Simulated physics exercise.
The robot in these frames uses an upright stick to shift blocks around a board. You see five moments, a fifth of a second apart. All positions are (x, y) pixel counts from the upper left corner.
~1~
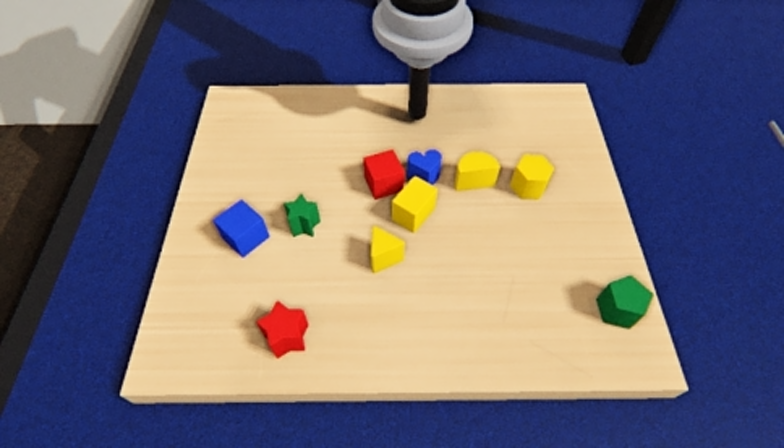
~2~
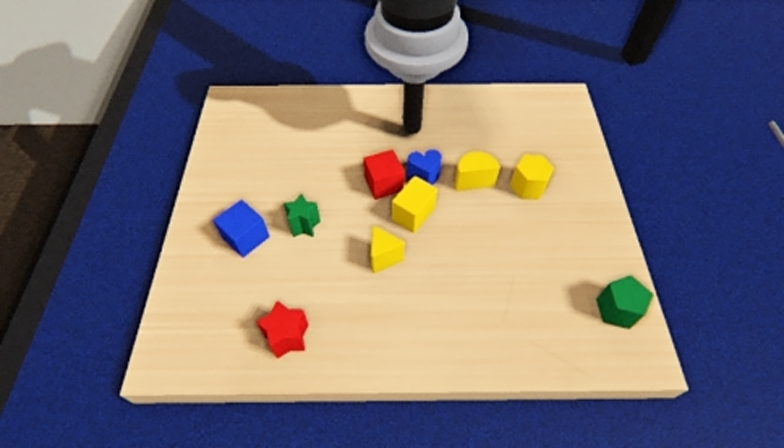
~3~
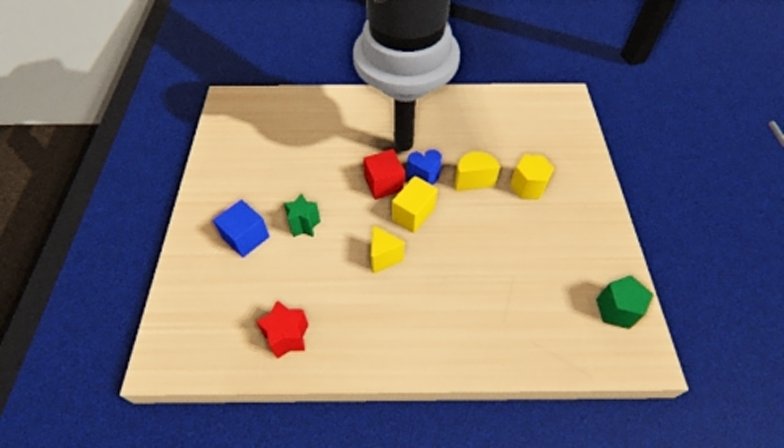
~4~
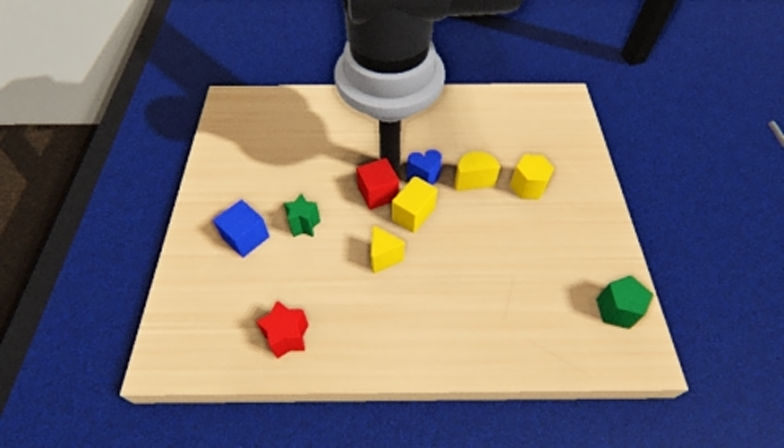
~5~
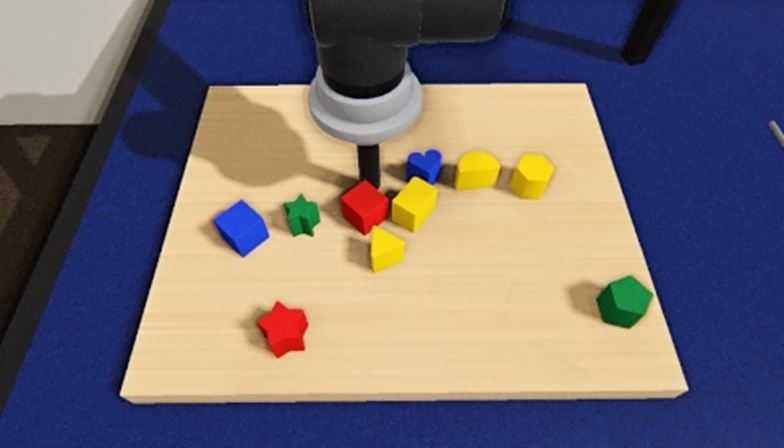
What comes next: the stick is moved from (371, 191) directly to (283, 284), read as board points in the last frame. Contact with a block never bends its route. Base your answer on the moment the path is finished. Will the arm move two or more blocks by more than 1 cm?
No, it doesn't check out.
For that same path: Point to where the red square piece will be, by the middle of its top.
The middle of its top is at (351, 231).
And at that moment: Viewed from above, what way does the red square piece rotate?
From the top: Counterclockwise.
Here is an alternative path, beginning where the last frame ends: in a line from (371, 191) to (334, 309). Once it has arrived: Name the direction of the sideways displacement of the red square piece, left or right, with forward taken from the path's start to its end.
It's going to go left.
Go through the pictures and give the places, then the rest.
In the first frame, tip of the stick (417, 114), middles of tops, green star (299, 207), red square piece (384, 164), yellow triangular block (383, 241).
In the second frame, stick (412, 128), nothing pushed.
In the third frame, stick (404, 145), nothing pushed.
In the fourth frame, stick (390, 164), red square piece (377, 174).
In the fifth frame, stick (370, 185), green star (299, 207), red square piece (364, 198), yellow triangular block (383, 241).
What follows on the original path. One third of the way, stick (343, 214); red square piece (355, 223), turned 55° anticlockwise.
Two thirds of the way, stick (313, 245); red square piece (351, 231), turned 90° anticlockwise; yellow triangular block (386, 241).
At the end, stick (281, 279); green star unmoved; red square piece (351, 231), turned 90° anticlockwise; yellow triangular block (386, 241).
